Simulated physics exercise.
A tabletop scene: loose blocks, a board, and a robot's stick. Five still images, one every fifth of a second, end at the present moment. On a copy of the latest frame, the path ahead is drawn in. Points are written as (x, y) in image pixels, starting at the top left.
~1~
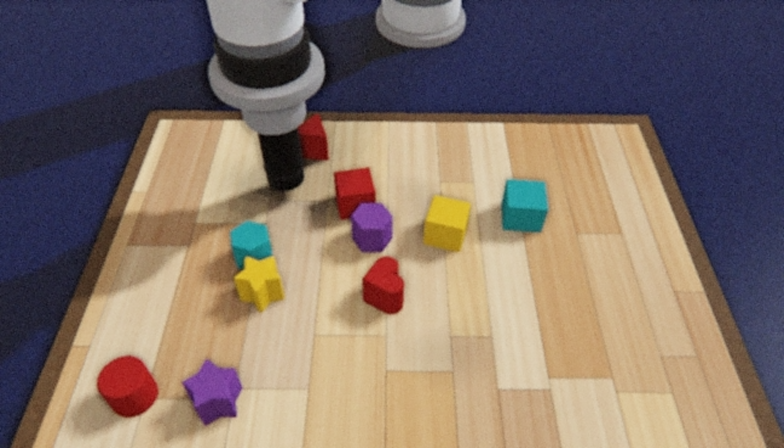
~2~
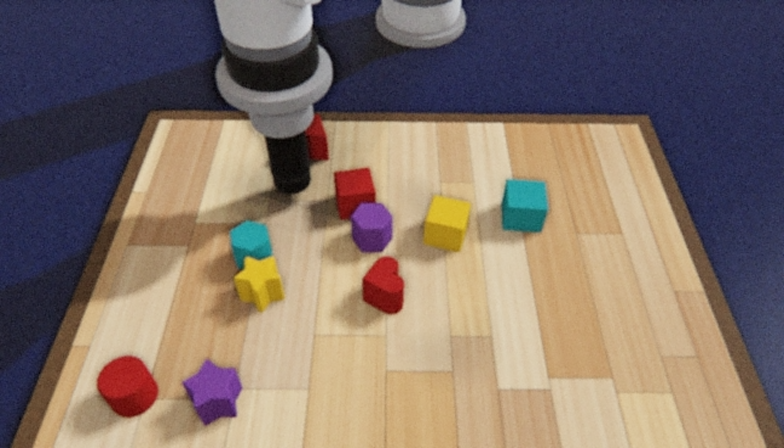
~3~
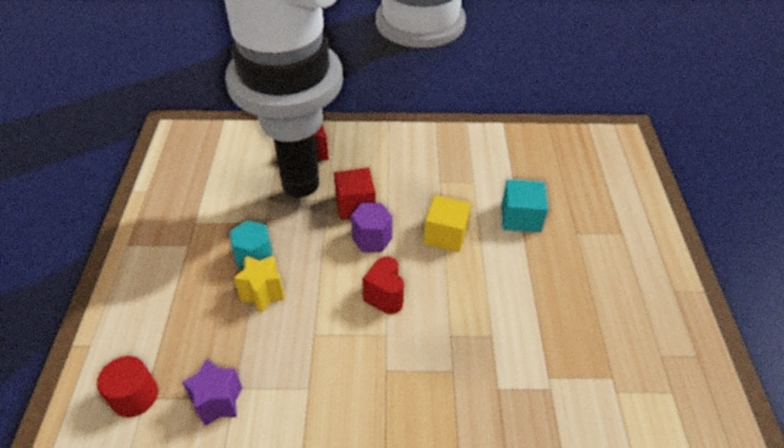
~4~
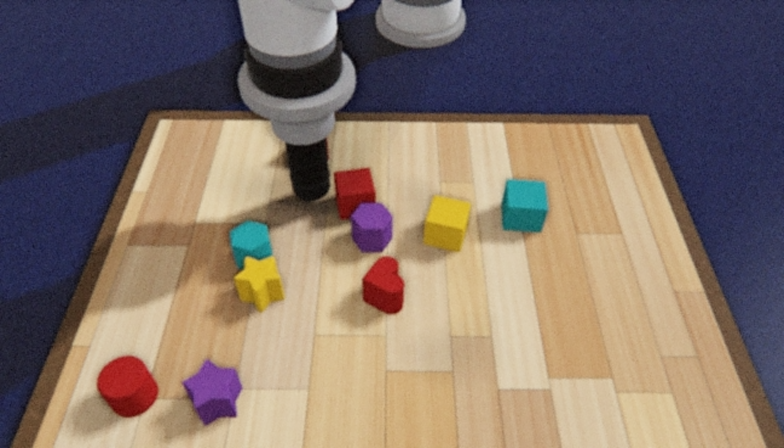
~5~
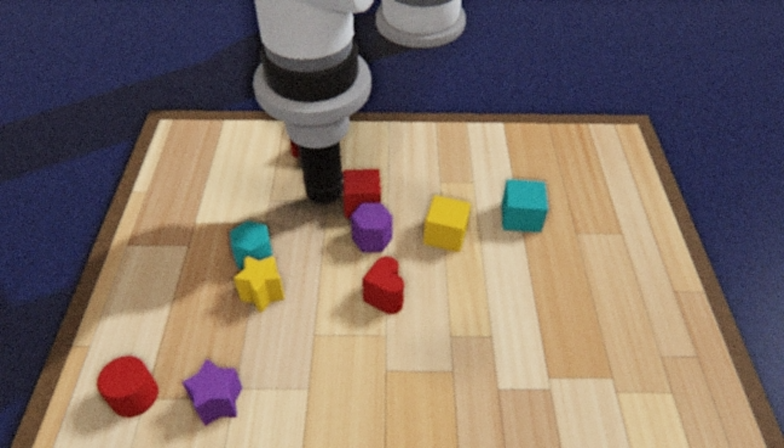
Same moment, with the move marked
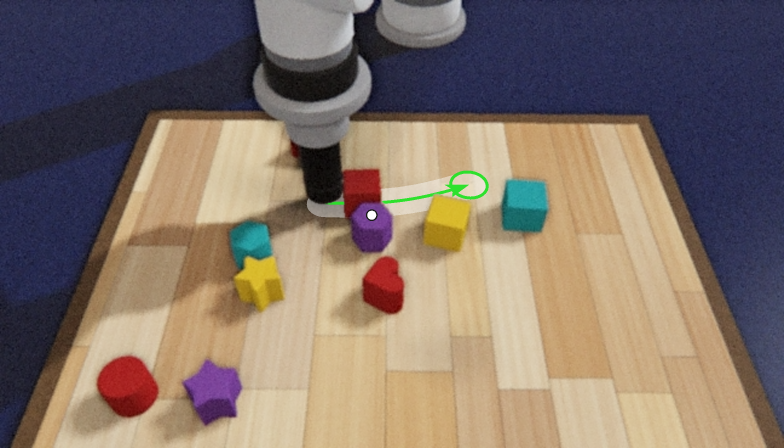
The robot's black stick moves slowly right and nudges a red cube slightly to the right.
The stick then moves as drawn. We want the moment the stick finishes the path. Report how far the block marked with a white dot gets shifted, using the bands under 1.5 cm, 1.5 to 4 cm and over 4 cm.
The block winds up within 1.5 cm of where it is now.
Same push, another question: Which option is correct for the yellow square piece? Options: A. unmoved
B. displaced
Option B.
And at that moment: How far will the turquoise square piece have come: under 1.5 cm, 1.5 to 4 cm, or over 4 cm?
Its displacement is below 1.5 cm.
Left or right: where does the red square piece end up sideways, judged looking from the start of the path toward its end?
It goes right.
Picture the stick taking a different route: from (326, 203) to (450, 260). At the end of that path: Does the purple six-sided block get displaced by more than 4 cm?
Yes, that is how it ends up.
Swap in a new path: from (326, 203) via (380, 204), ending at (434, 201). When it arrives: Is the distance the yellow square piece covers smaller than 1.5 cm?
The answer is no.
Drawn move, from (326, 203) over (376, 203) and (424, 197) to (469, 185); the dot is on the purple six-sided block.
The first path, step by step. One third of the way, stick at (376, 191); red square piece at (413, 184), turned 15° clockwise.
Two thirds of the way, stick at (425, 185); red square piece at (464, 181), turned 30° clockwise; yellow square piece at (469, 216), turned 55° clockwise.
At the end, stick at (471, 173); red square piece at (500, 182), turned 45° clockwise; purple six-sided block still; yellow square piece at (470, 216), turned 60° clockwise; turquoise square piece at (539, 196), turned 25° clockwise.
